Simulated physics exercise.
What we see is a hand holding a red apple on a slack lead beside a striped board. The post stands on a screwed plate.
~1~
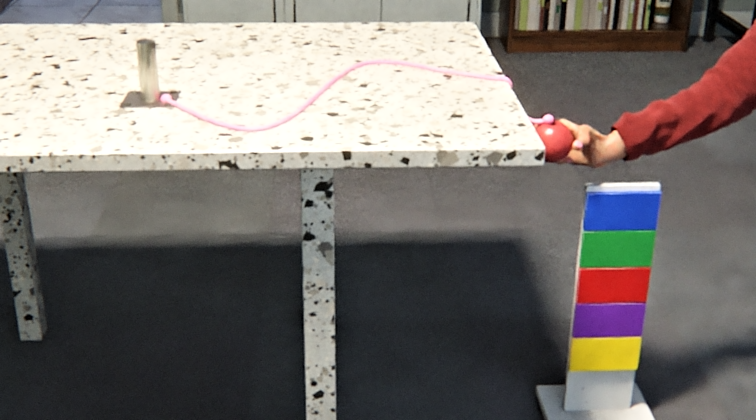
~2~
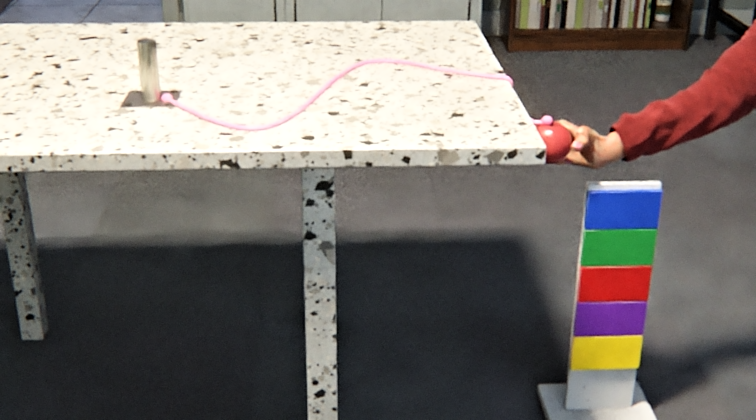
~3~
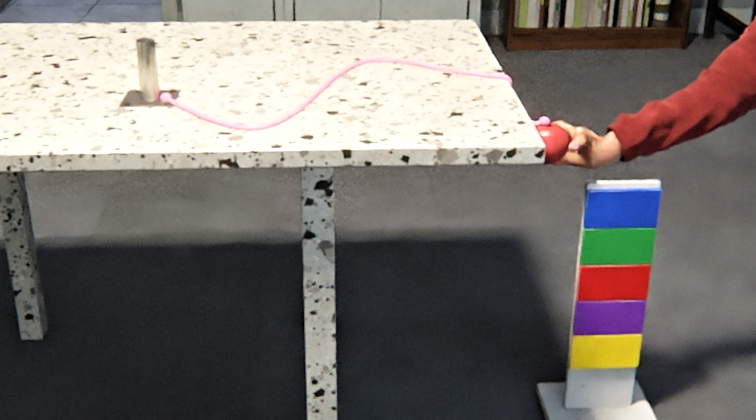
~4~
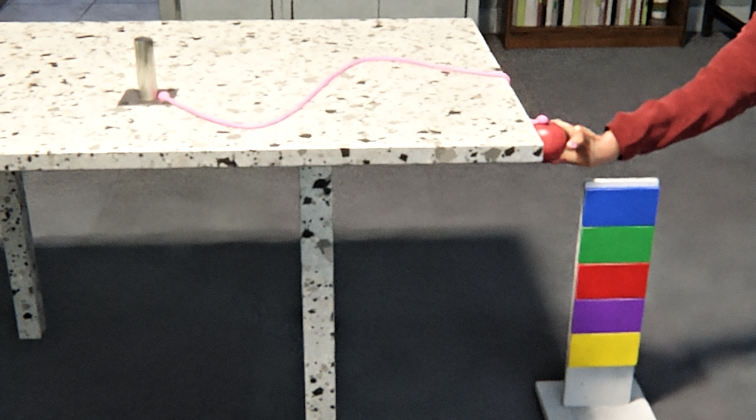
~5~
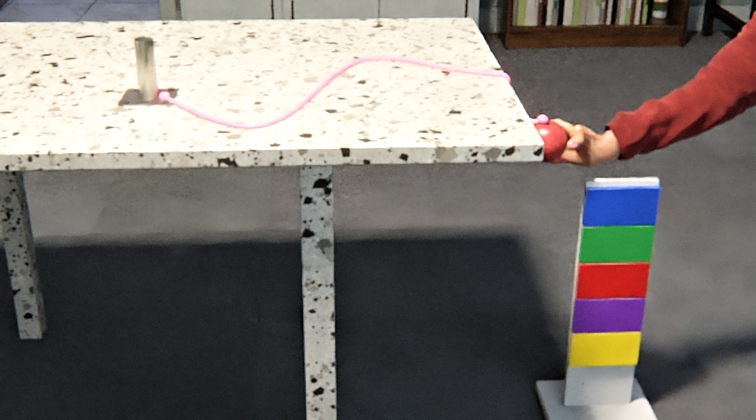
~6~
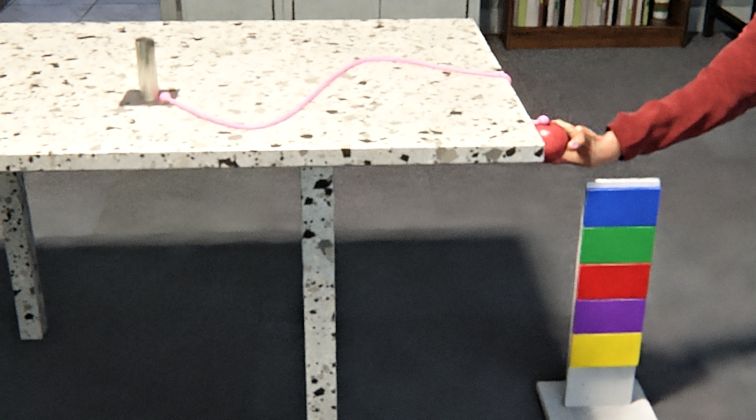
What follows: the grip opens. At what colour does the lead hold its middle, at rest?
Its centre hangs level with the purple band.
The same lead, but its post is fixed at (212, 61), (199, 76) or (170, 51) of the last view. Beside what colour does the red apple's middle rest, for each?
Taking them in turn: Yellow; yellow; purple.
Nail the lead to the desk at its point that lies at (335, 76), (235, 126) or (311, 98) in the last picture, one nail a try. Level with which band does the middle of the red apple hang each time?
Try by try: Blue; red; green.
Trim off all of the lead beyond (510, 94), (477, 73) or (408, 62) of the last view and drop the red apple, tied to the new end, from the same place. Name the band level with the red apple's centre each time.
Taking them in turn: Red; green; above them all.
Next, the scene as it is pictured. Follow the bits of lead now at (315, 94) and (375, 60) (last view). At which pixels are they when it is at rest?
They go to (415, 91) and to (513, 130).
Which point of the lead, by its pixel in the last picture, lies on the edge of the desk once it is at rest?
Near (351, 66).
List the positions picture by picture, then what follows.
Red apple (551, 141); blue (623, 212); green (618, 250); red (614, 286); purple (610, 321); yellow (606, 355), in the first frame.
Red apple (550, 142); lead through (195, 113) (283, 121) (327, 87) (377, 62) (469, 74), in the second frame.
Red apple (548, 143), in the third frame.
Red apple (545, 142); lead through (192, 111) (280, 119) (324, 85) (374, 59) (466, 72), in the fourth frame.
Red apple (546, 141), in the fifth frame.
Red apple (546, 142); lead through (194, 112) (282, 120) (325, 85) (375, 60) (467, 72), in the sixth frame.
Soon after, apple near (499, 319); level with purple.
After that, apple near (503, 341); level with purple.
In the end, apple near (498, 341); level with purple. Its middle rests at the purple band.
